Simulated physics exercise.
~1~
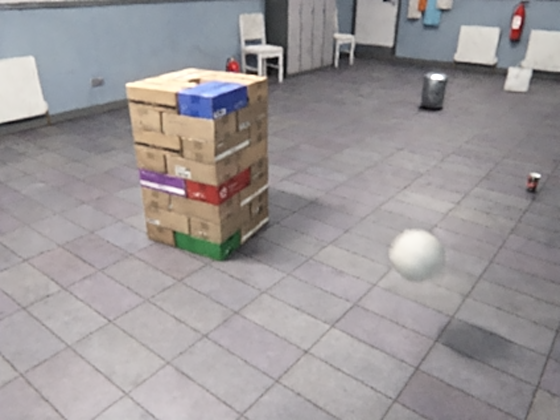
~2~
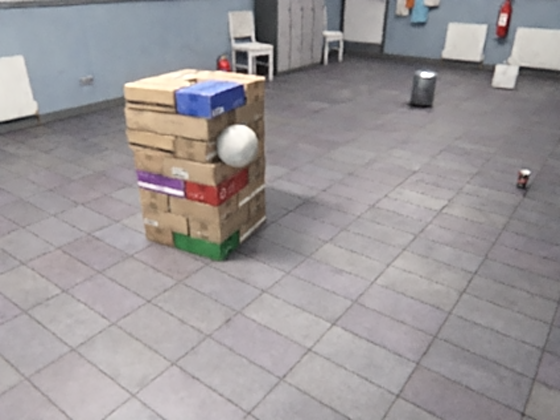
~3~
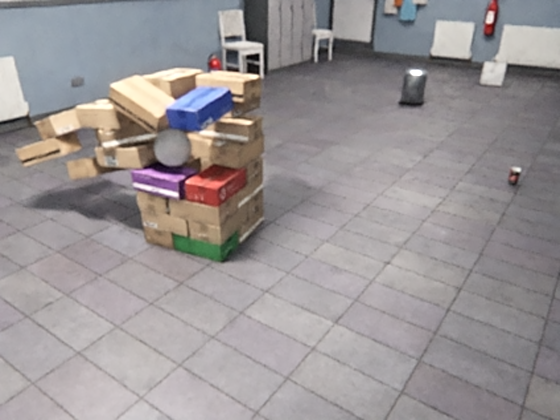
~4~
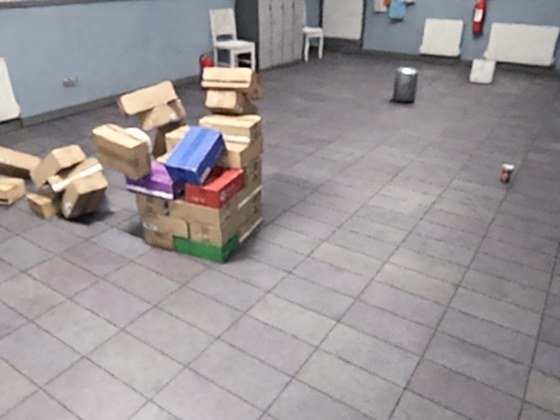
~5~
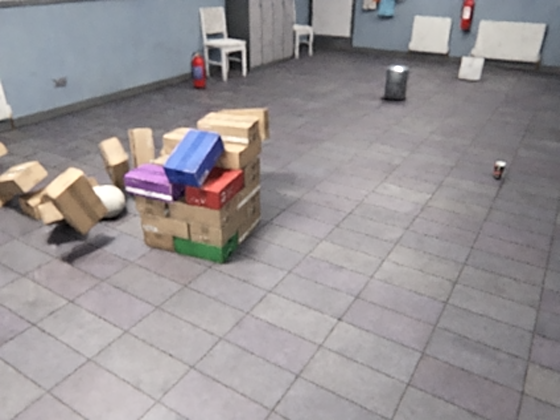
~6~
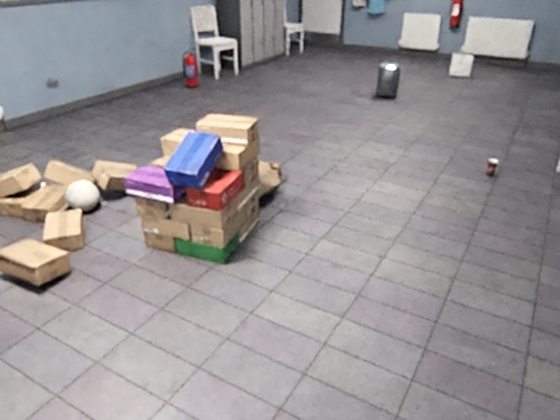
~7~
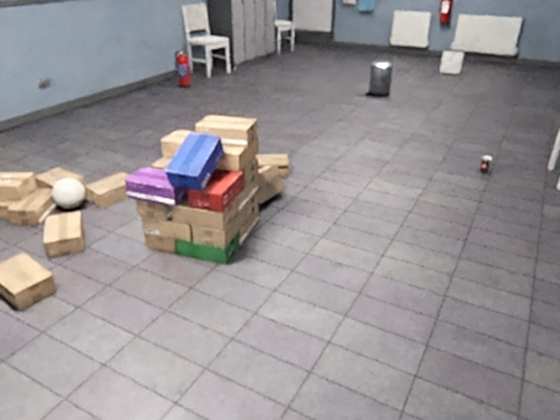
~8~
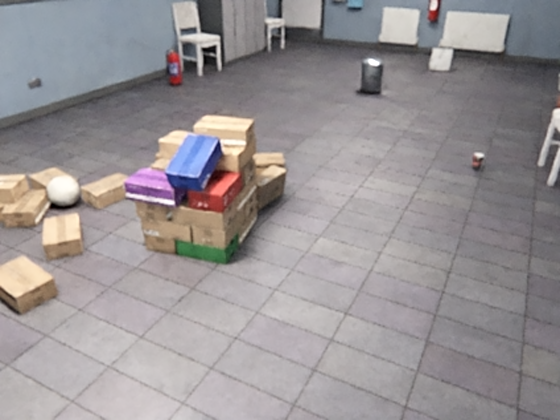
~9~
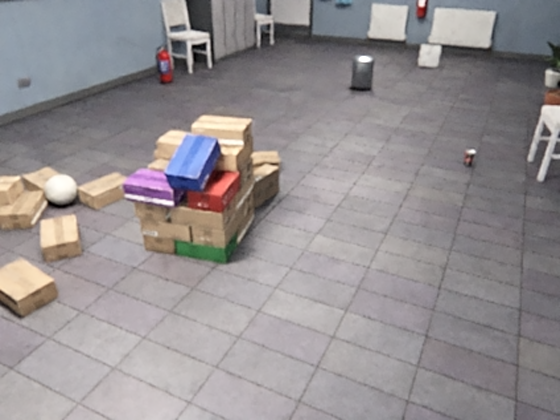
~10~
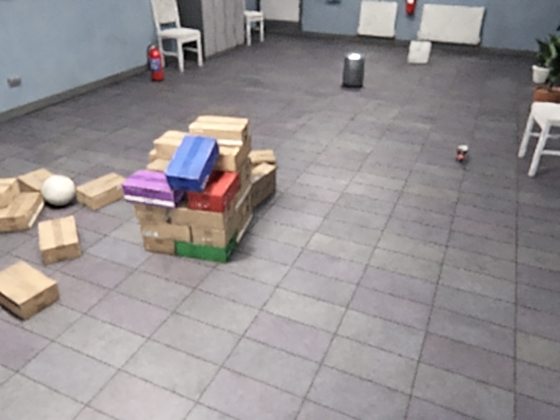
A pale ball flies in from the right across a grey-tiled room with blue walls, seen from slightly above as the view drifts gently sideways. It heads for a square tower of brown boxes left of centre, marked with blue, purple, red and green ones. The ball smashes into the upper part, flinging boxes leftward, while the blue box drops and tilts. The ball falls to the floor on the left and rolls slightly among the scattered boxes. Finally everything lies still, with the red and green boxes in place and the blue one leaning on the shortened stack.
